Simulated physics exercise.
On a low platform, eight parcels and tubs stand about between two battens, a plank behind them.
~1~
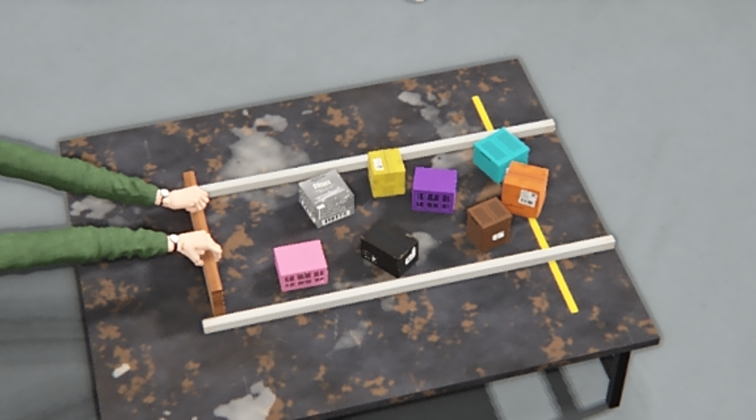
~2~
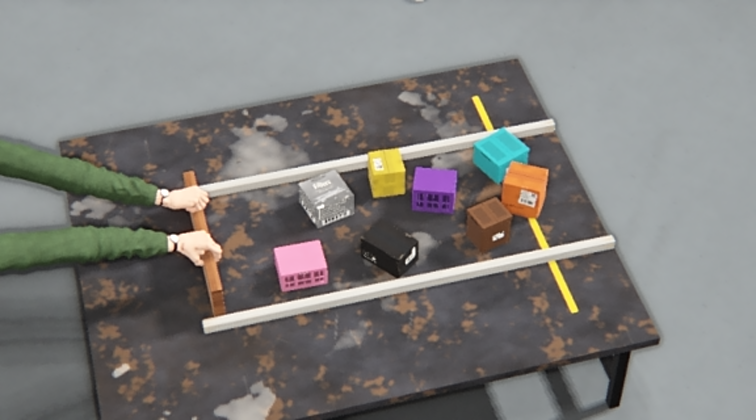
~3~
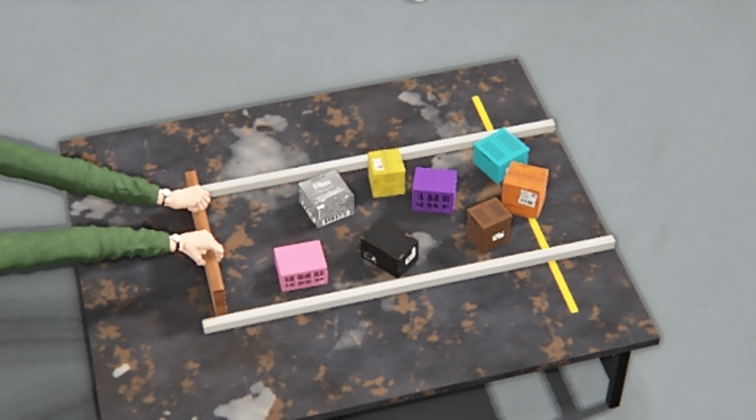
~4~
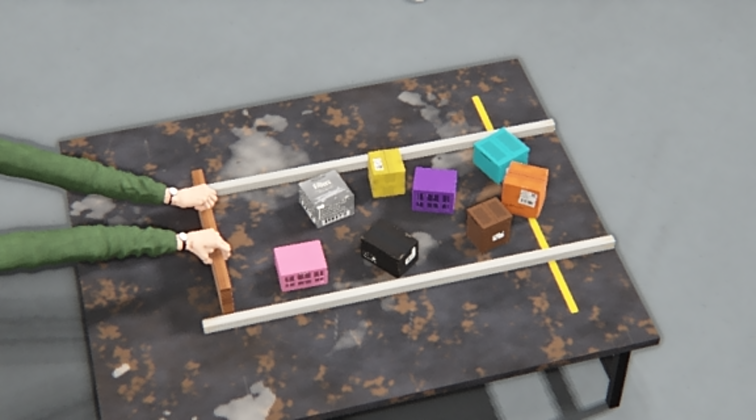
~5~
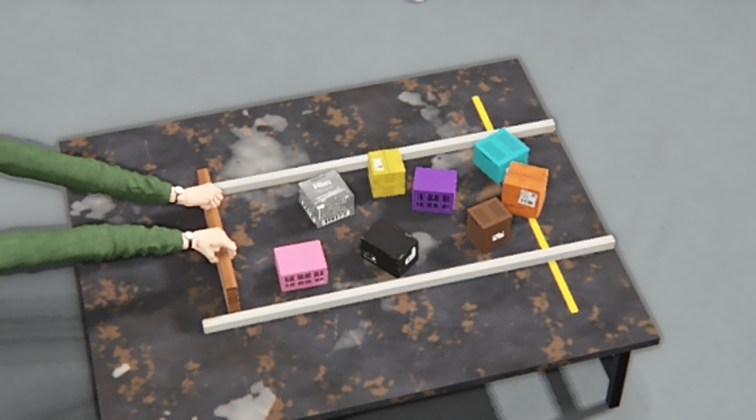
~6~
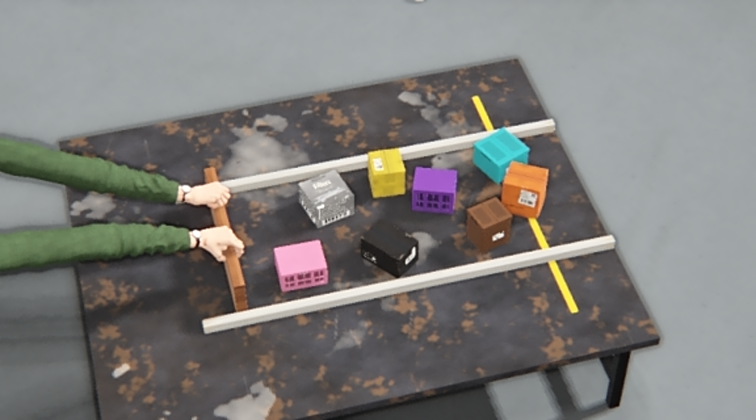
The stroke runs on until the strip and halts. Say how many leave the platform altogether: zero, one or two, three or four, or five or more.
My prediction is three or four fallers.
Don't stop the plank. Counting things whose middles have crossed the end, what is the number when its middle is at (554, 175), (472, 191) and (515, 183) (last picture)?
Place by place, 6, 0 and 3.
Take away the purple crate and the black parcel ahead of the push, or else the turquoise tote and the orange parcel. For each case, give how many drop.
That gives 1 in the first case, then 1 in the second.
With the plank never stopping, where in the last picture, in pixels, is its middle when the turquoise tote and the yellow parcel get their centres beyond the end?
The middle is at (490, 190) when it's the turquoise tote, and at (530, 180) when it's the yellow parcel.
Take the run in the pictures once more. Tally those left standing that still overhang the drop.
The count is 3.
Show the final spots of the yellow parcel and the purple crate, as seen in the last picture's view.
First at (554, 134); second at (570, 179).
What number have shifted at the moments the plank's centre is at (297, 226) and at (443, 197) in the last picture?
At the first spot 1, then 8.
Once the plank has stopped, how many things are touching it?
Counting them up gives 2.
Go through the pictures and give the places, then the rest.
The first frame shows orange parcel (524, 190); turquoise tote (500, 156); brown tote (489, 226); plank (204, 244); tape (522, 196).
The second frame shows turquoise tote (500, 156); black parcel (390, 249).
The third frame shows brown tote (489, 226); pink crate (301, 266).
The fourth frame shows orange parcel (524, 190); plank (212, 242).
The fifth frame shows turquoise tote (500, 156); yellow parcel (386, 173).
The sixth frame shows orange parcel (524, 190); turquoise tote (500, 156); brown tote (489, 226); plank (226, 240); tape (522, 196).
Soon after, none off yet; orange parcel at rest near (524, 190); turquoise tote at rest near (500, 156); brown tote at rest near (489, 226).
By the end, the number that fall off is three or four; fallen, brown tote, turquoise tote and orange parcel.
